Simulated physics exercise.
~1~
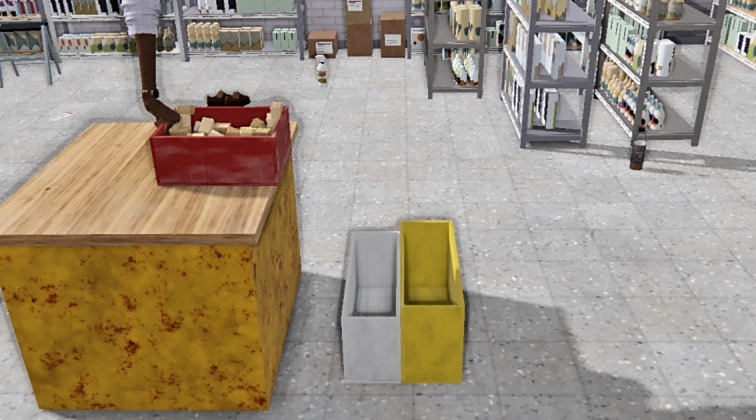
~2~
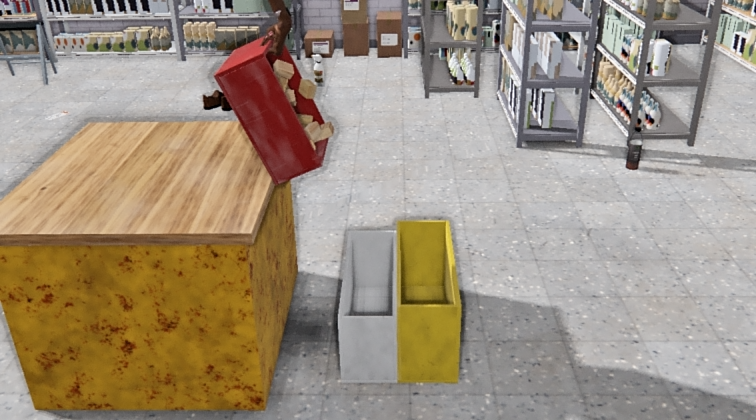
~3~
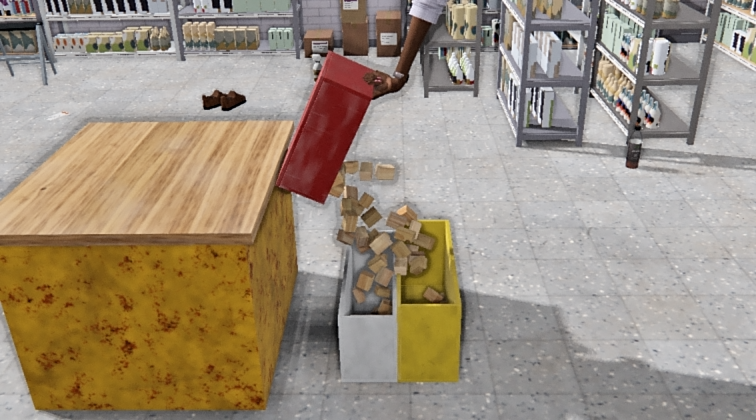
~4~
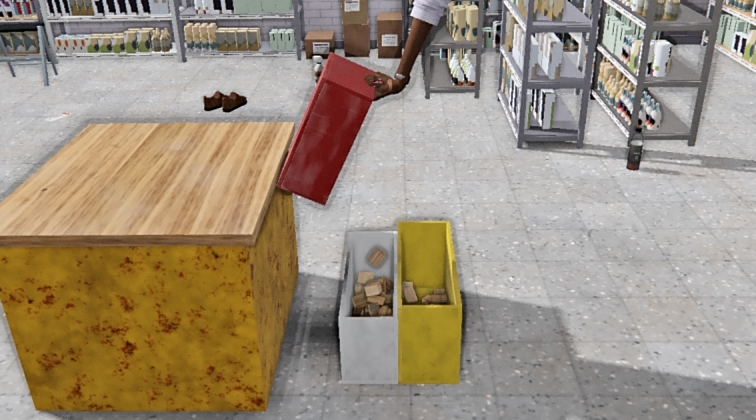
We see a hand at a red box of wooden offcuts on a bench, then the box tips rightward over the edge, spilling the pieces into a white trough and the yellow bin beside it, with more gathered in the white trough as an arm holds the box tilted.
